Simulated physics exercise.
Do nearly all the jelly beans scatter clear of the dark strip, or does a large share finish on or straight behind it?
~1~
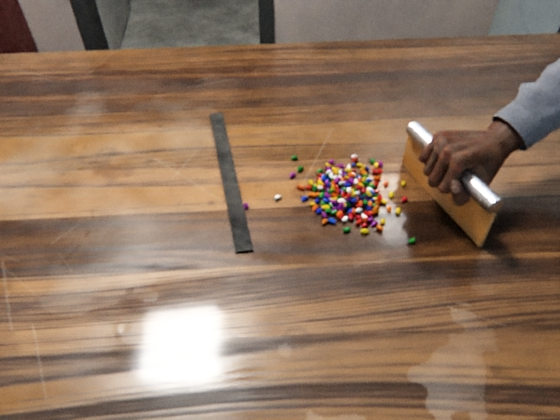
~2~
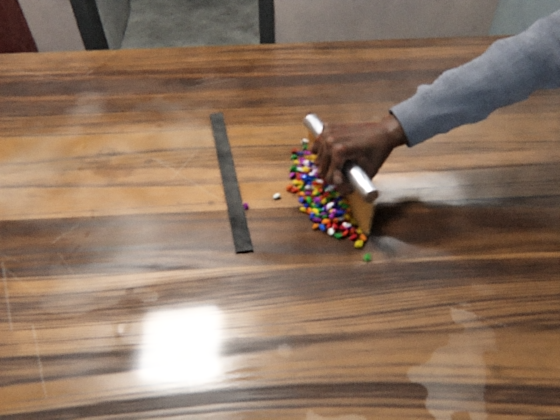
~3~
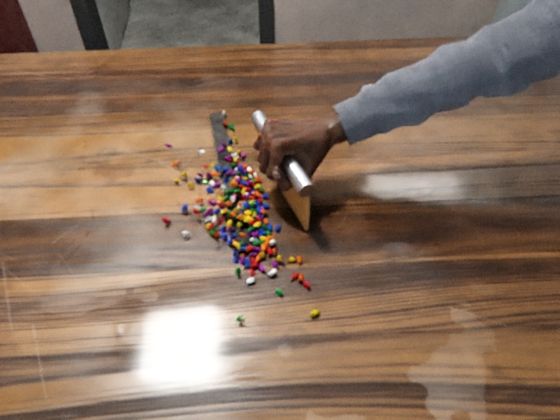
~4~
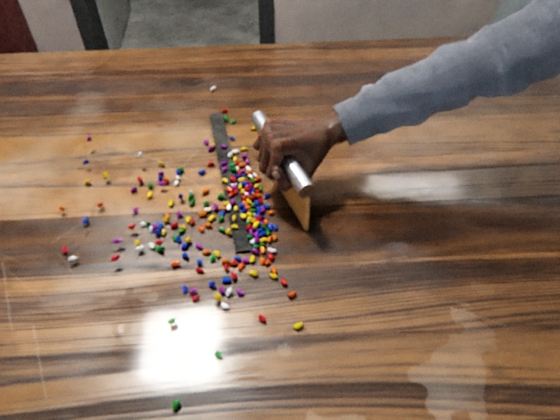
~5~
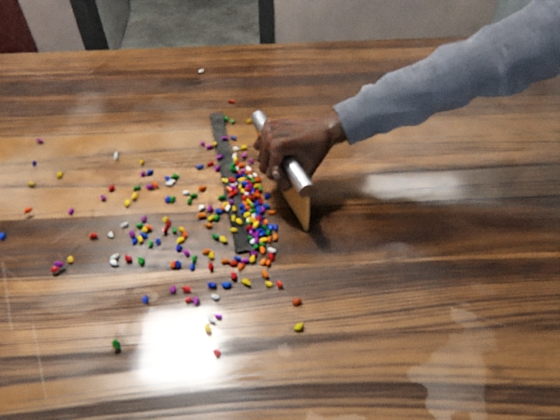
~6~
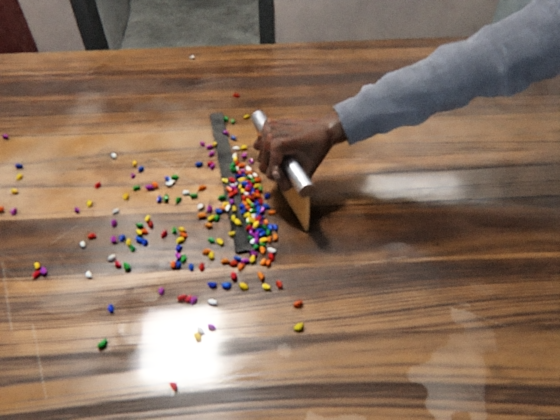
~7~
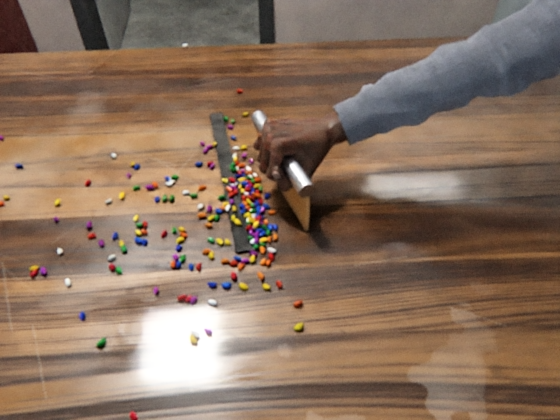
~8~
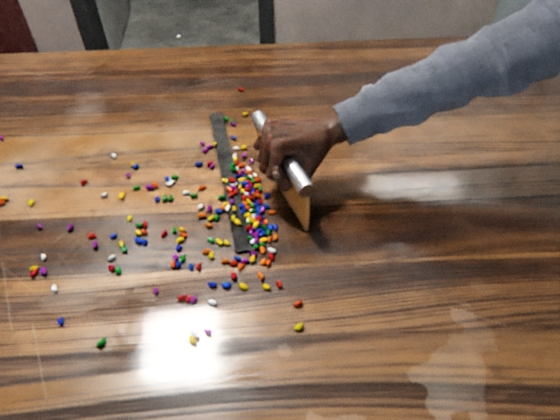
A large share finishes on or straight behind the dark strip, though many others come to rest elsewhere on the table.
